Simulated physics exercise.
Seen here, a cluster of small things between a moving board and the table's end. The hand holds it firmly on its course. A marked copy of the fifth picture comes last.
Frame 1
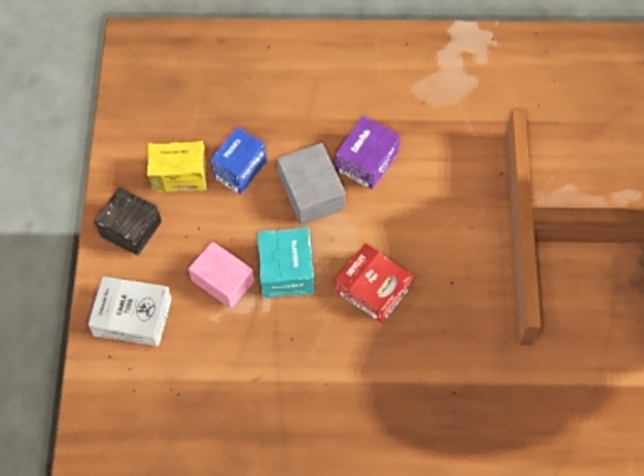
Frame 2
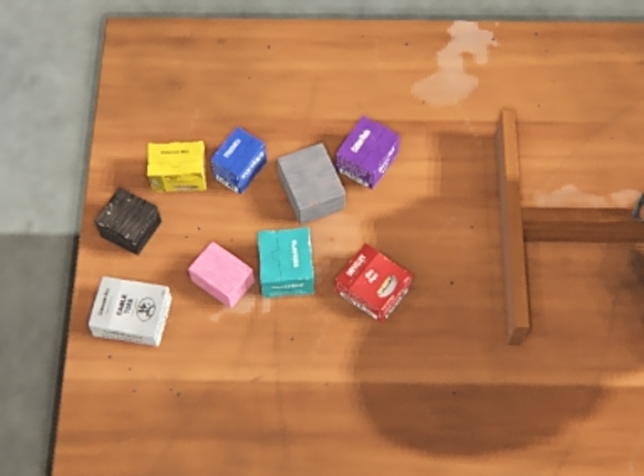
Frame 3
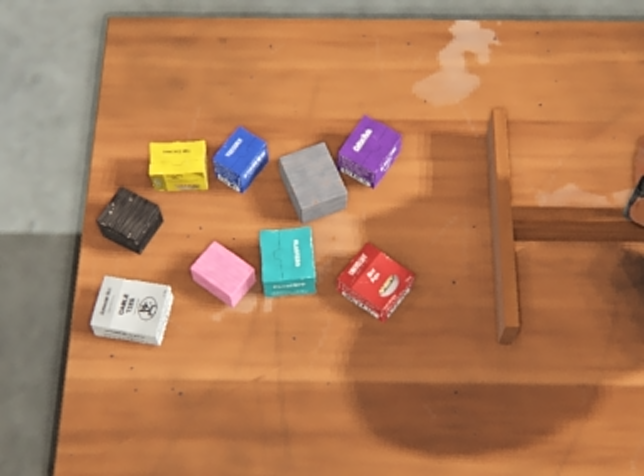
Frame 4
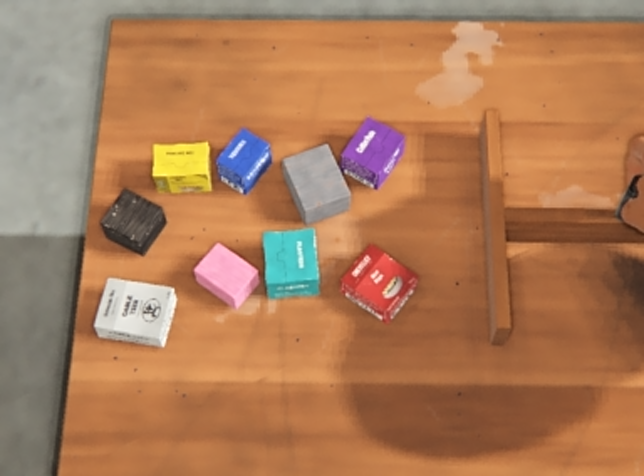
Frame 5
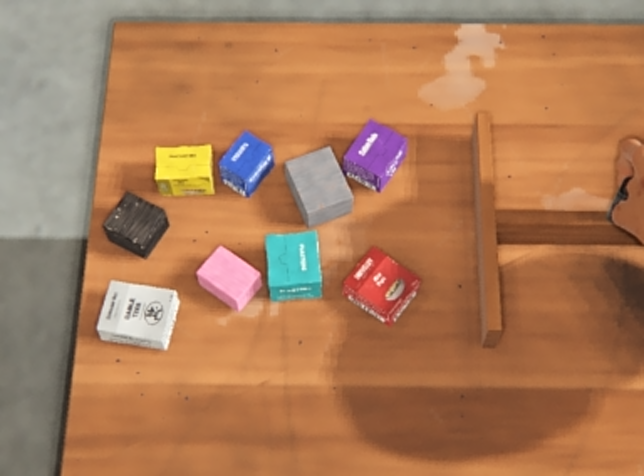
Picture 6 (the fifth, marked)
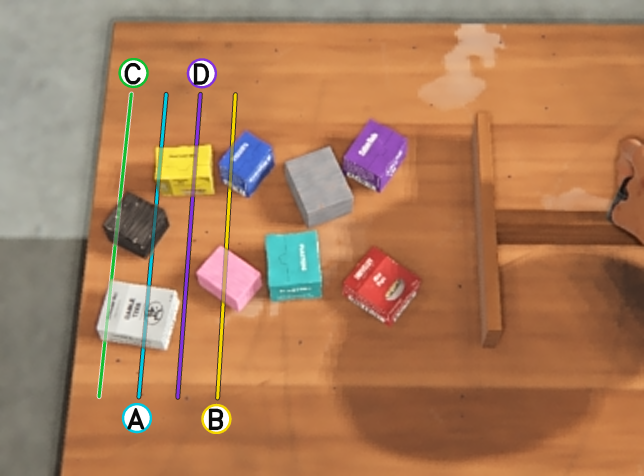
In the video, a hand at the right edge slides a T-shaped wooden board slowly leftward a short distance across a table toward a cluster of small colourful boxes and blocks, which stay in place on the left.
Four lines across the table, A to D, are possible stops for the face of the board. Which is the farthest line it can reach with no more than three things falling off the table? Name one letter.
At D, and not beyond.
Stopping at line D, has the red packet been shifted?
By then, yes.
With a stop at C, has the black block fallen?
Yes.
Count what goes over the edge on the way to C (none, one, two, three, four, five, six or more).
Six or more.
On the copy, A at (153, 236); B at (227, 236); C at (116, 235); D at (190, 236).
On D. First, board (379, 215); pink block (224, 278); purple box (338, 156).
Then, board (272, 215); black block (126, 220); pink block (128, 269).
Finally, board (191, 214); yellow packet over the edge; pink block over the edge; two fallen.
By contrast, A drops six; B is within the limit but short; C drops eight.
